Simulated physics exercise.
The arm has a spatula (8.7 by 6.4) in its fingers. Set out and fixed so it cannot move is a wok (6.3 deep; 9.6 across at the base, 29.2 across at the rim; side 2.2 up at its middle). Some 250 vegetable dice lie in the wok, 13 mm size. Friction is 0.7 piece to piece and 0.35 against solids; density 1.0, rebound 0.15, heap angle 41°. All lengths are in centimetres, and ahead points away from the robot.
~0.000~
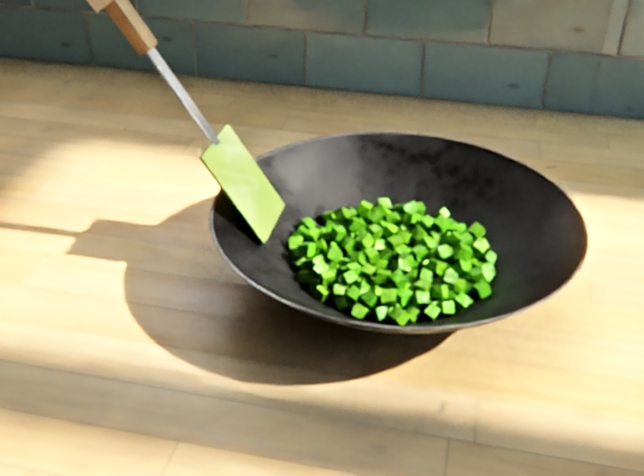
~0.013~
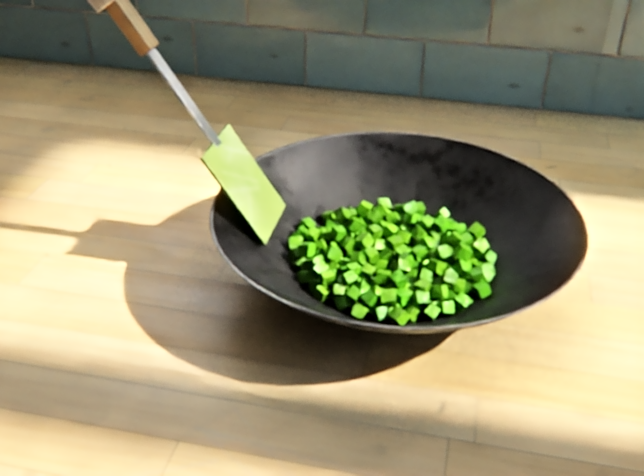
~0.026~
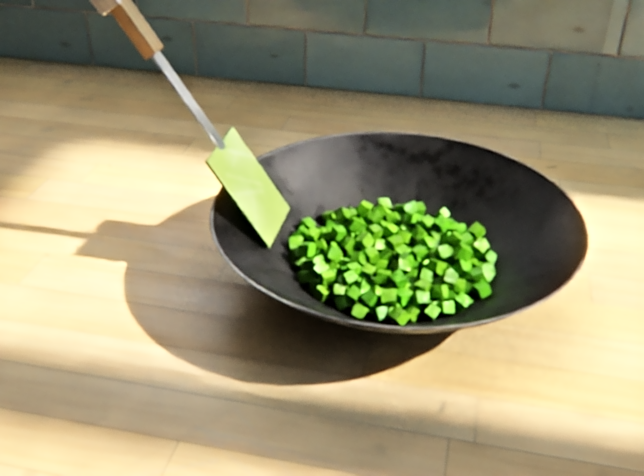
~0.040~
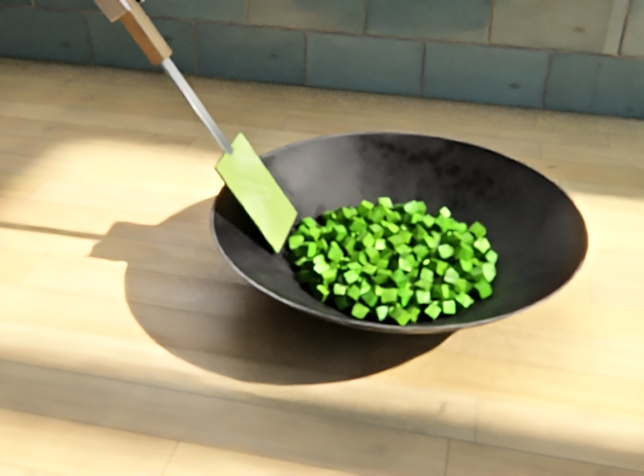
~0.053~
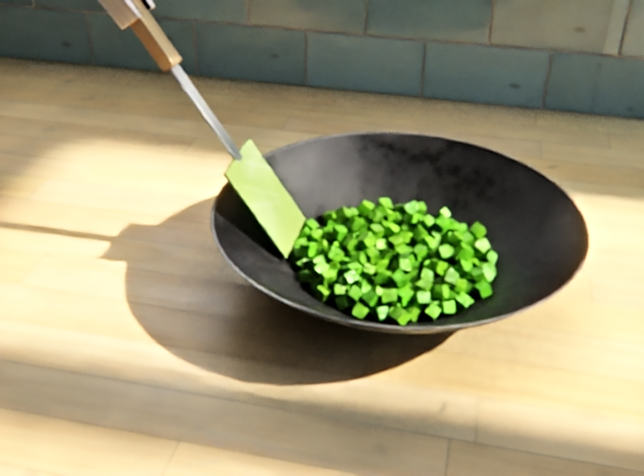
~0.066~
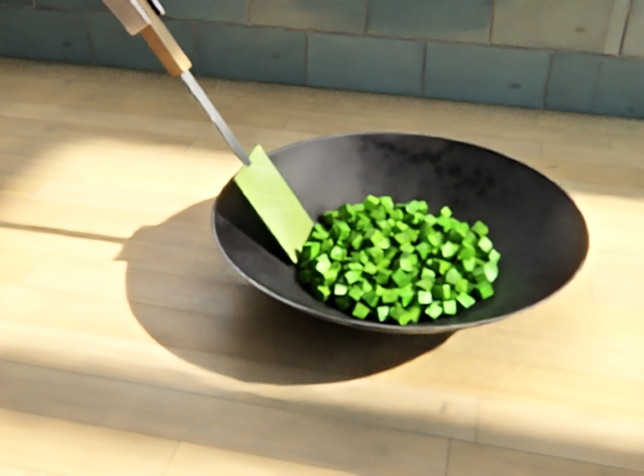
A green spatula slides down inside a black wok and nudges the bright green vegetable dice.
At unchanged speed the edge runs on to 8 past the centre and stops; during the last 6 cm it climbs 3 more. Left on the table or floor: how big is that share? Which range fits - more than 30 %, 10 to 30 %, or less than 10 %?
The range that fits is 10 to 30 %.
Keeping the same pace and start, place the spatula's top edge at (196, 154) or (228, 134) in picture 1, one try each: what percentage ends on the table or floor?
Some 20 per cent, then some 25 per cent.
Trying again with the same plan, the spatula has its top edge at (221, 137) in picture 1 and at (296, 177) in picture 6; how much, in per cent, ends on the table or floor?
My guess would be close to 30 per cent.
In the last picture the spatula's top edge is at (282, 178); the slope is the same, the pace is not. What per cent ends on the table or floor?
35 %.
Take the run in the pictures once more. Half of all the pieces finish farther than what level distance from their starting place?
It works out to roughly 8 cm.
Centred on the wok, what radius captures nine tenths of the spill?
About 25 cm from the centre.
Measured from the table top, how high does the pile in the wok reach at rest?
Roughly 7.5 centimetres.
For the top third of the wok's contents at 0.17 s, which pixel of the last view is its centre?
It sits at about (484, 254).
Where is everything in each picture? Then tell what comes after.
Spatula top edge at (214, 140), sloping 56°; upper third of the load around (384, 250), from x 295 to 490, top at y 205; 254 in the wok, in the first frame.
Spatula top edge at (215, 141), sloping 56°; upper third of the load around (384, 250), from x 295 to 490, top at y 205, in the second frame.
Spatula top edge at (219, 144), sloping 56°; upper third of the load around (384, 250), from x 295 to 490, top at y 205, in the third frame.
Spatula top edge at (227, 149), sloping 56°; upper third of the load around (384, 250), from x 295 to 490, top at y 205, in the fourth frame.
Spatula top edge at (237, 155), sloping 56°; upper third of the load around (385, 252), from x 295 to 490, top at y 205, in the fifth frame.
Spatula top edge at (246, 161), sloping 56°; upper third of the load around (390, 250), from x 305 to 490, top at y 205; 254 in the wok, in the sixth frame.
By 0.17 s, sloping 56°, highest piece 6 above the table; 254 in the wok.
By 0.28 s, sloping 56°, highest piece 8 above the table; 246 in the wok, 8 on the blade or in flight.
By 0.54 s, sloping 56°, highest piece 7 above the table; 197 in the wok, 57 on the table or floor.
By 1.59 s, sloping 56°, highest piece 7 above the table; 197 in the wok, 57 on the table or floor.
Final count, 197 in the wok, 57 on the table or floor. That is 22 % on the table or floor.
